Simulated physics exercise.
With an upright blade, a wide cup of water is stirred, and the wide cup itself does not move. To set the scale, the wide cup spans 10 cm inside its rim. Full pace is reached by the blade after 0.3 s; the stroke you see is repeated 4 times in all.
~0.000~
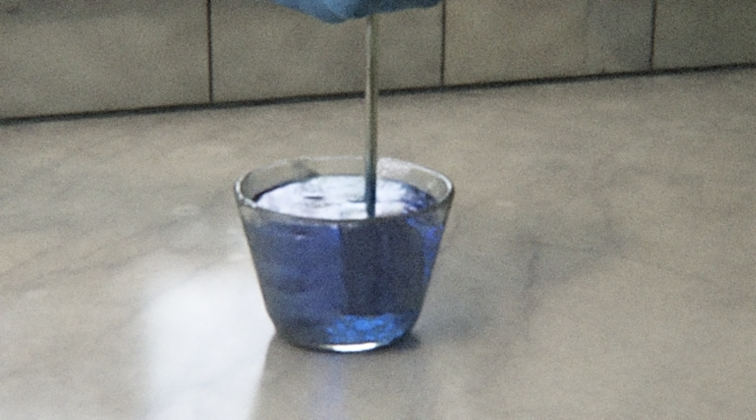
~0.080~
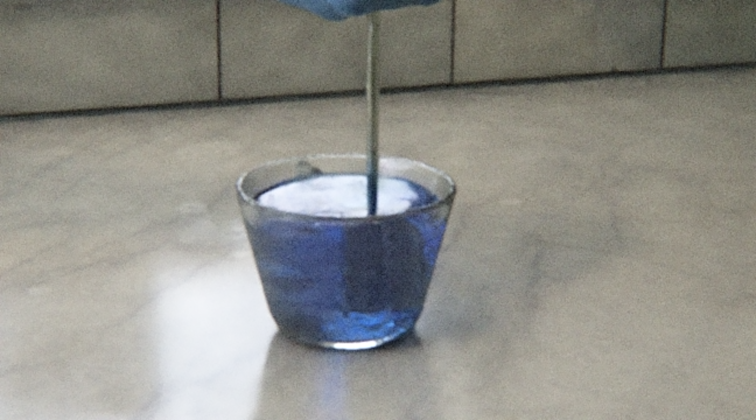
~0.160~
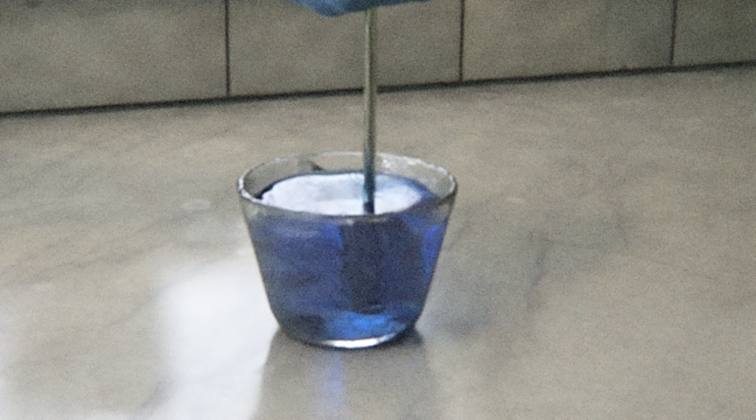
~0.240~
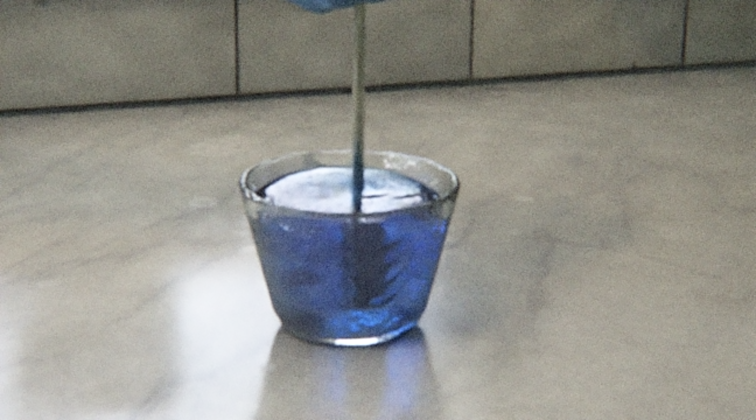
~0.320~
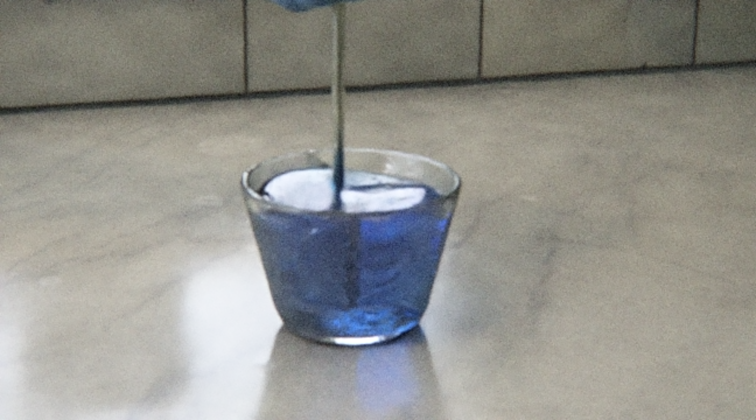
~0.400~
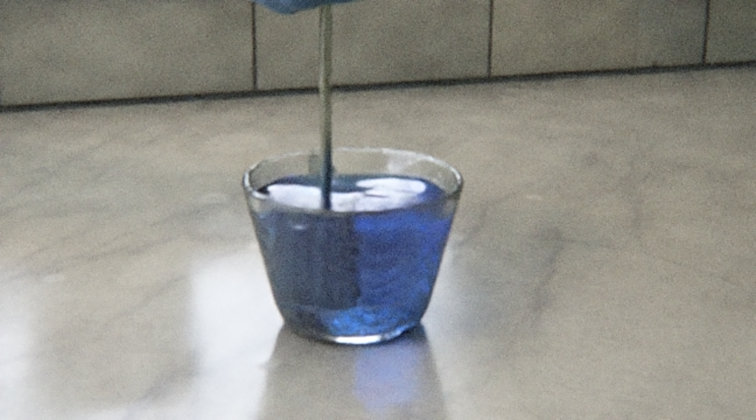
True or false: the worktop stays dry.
True.
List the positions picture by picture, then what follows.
In the first picture, the stem is at (372, 46); surface from (250, 211) to (436, 194); the rim runs from (240, 201) to (444, 181).
In the second picture, the stem is at (373, 43); surface from (249, 210) to (438, 192).
In the third picture, the stem is at (371, 40); surface from (251, 208) to (441, 191).
In the fourth picture, the stem is at (359, 36); surface from (253, 204) to (441, 191).
In the fifth picture, the stem is at (339, 35); surface from (253, 201) to (443, 188).
In the sixth picture, the stem is at (326, 37); surface from (254, 198) to (446, 187).
By 1.00 s 0 ml is over the rim.
By 1.60 s 0 ml is over the rim.
By 2.20 s 0 ml is over the rim.
By 2.80 s 0 ml is over the rim.
At rest 0 ml is over the rim.
